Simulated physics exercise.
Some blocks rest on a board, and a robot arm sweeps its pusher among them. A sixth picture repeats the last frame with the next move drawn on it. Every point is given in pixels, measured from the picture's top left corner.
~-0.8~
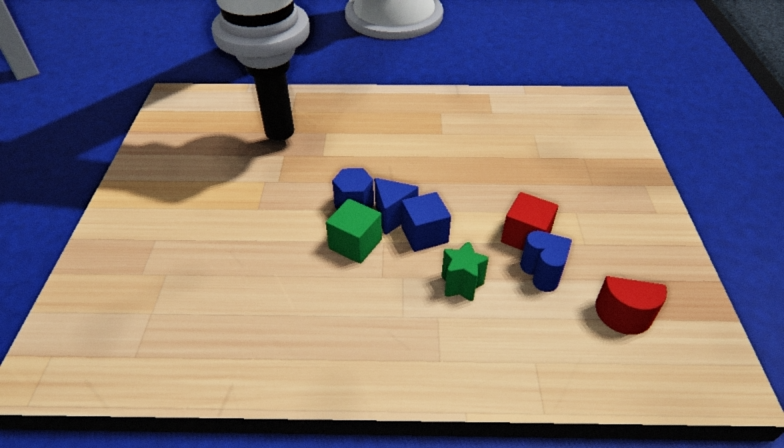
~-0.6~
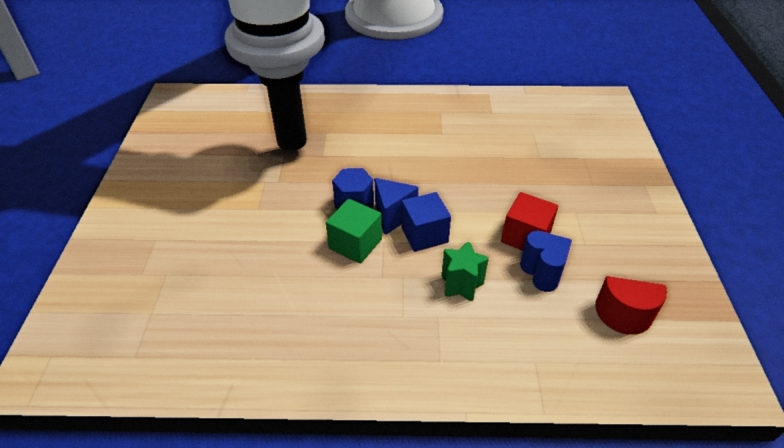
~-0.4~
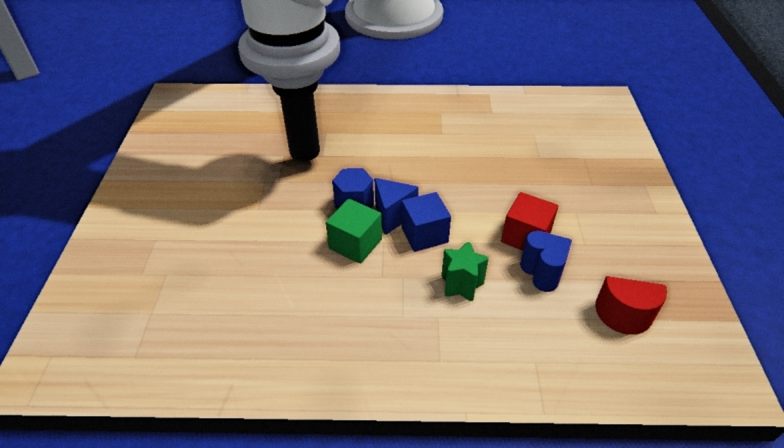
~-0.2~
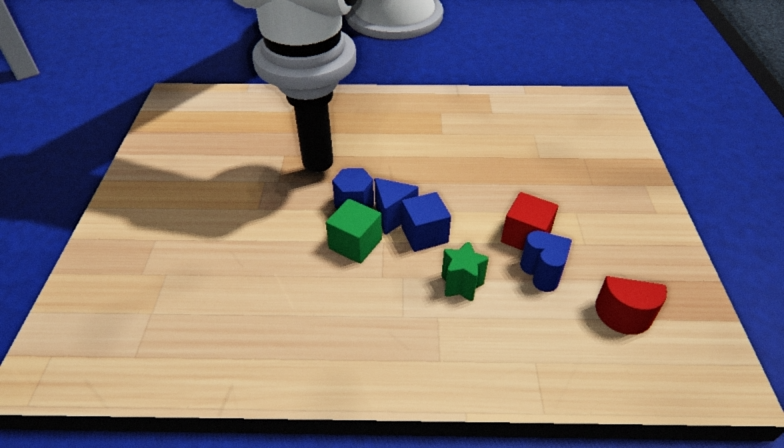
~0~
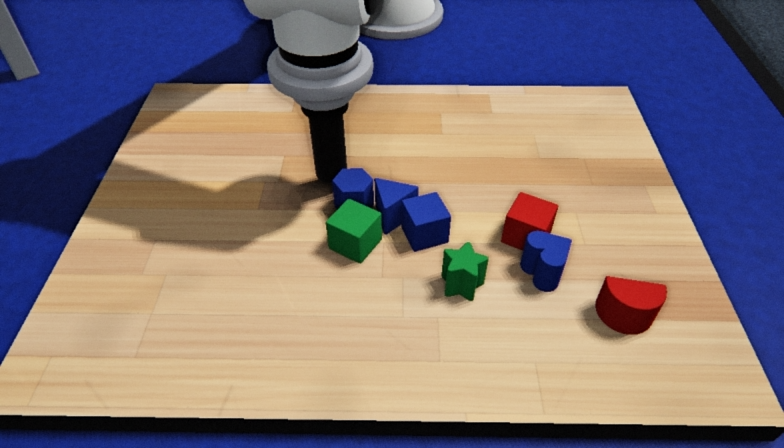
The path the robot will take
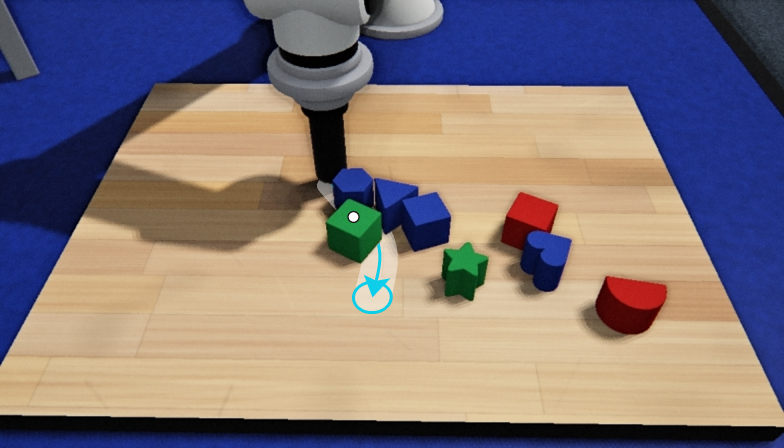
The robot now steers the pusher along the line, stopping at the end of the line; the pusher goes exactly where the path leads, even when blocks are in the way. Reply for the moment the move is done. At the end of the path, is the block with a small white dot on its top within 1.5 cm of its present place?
Short answer: No.
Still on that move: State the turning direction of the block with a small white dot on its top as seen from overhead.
It goes round the way clock hands do.
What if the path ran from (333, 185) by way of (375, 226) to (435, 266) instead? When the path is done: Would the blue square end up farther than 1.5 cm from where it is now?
That would be a yes.
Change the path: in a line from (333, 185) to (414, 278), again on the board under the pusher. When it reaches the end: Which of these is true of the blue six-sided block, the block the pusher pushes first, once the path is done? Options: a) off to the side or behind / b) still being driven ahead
I choose b.
Path on the board, from (333, 185) through (360, 214) and (380, 251) to (372, 297); the dot is on the green square.
The first path, step by step. One third of the way, pusher at (360, 205); blue six-sided block at (375, 211), turned 35° clockwise; green square at (352, 235); blue triangular piece at (404, 190); blue square at (431, 210).
Two thirds of the way, pusher at (379, 241); blue six-sided block at (398, 250), turned 35° clockwise; green square at (347, 251), turned 30° clockwise; blue triangular piece at (405, 190); blue square at (432, 210).
At the end, pusher at (372, 287); blue six-sided block at (412, 277), turned 10° anticlockwise; green square at (329, 268), turned 60° clockwise; blue triangular piece at (405, 190); blue square at (432, 210).
